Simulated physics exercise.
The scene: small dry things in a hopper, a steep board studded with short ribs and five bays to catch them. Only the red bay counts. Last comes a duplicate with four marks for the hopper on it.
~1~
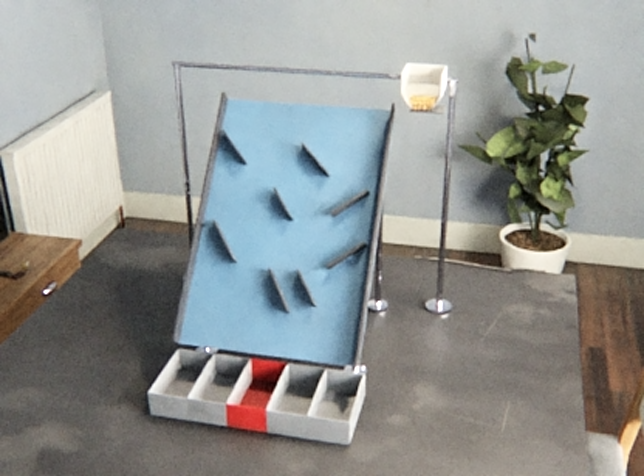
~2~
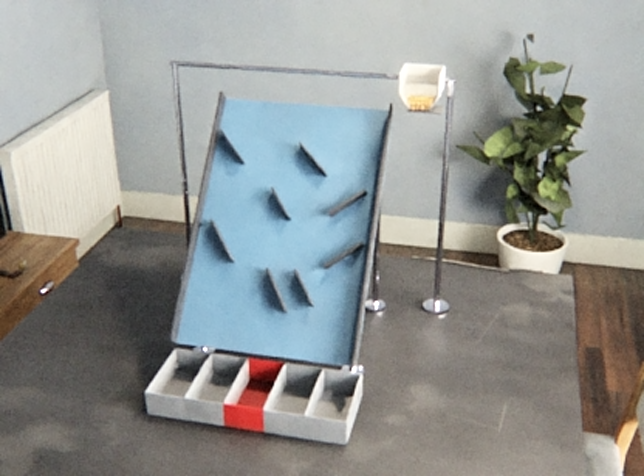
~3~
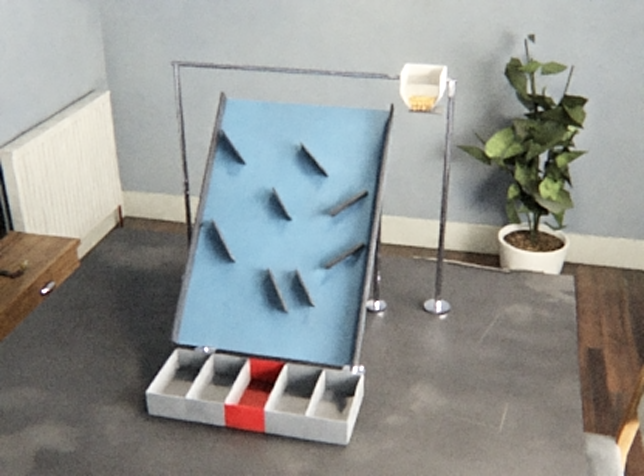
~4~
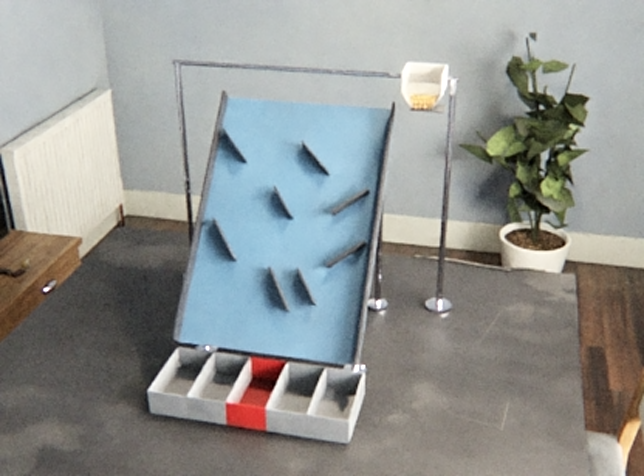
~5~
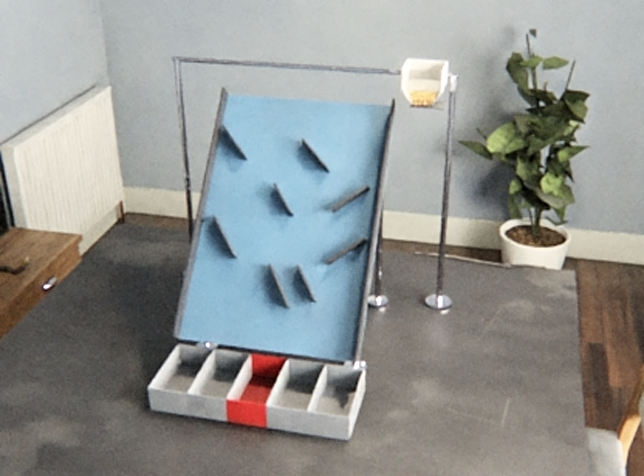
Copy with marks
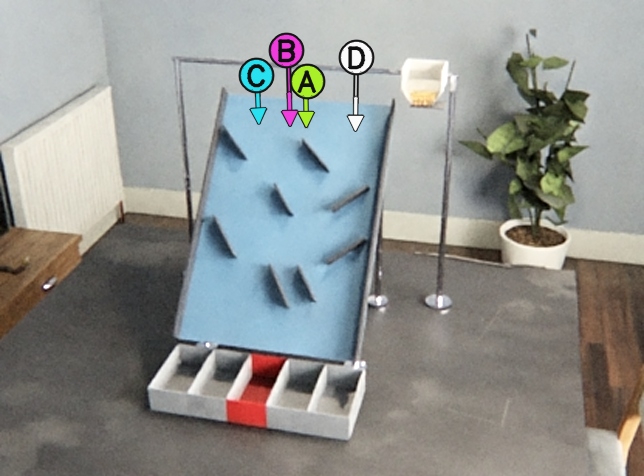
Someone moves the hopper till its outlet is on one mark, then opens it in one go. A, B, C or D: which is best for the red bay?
C is best.
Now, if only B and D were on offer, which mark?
That is mark B.
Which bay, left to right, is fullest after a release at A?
The fifth.
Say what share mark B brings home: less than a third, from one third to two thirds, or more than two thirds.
It is less than a third.
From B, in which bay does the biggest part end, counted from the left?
It is the fifth one.
On the marked copy, mark A meets the board at (306, 121); mark B meets the board at (289, 120); mark C meets the board at (258, 118); mark D meets the board at (355, 125).
If A is chosen, only a few in the red bay, all but a few in other bays, a small share outside the box.
If B is chosen, close to a quarter in the red bay, close to two thirds in other bays, a small share outside the box.
If C is chosen, close to a third in the red bay, close to a third in other bays, close to a quarter outside the box.
If D is chosen, none at all in the red bay, all but a few in other bays.
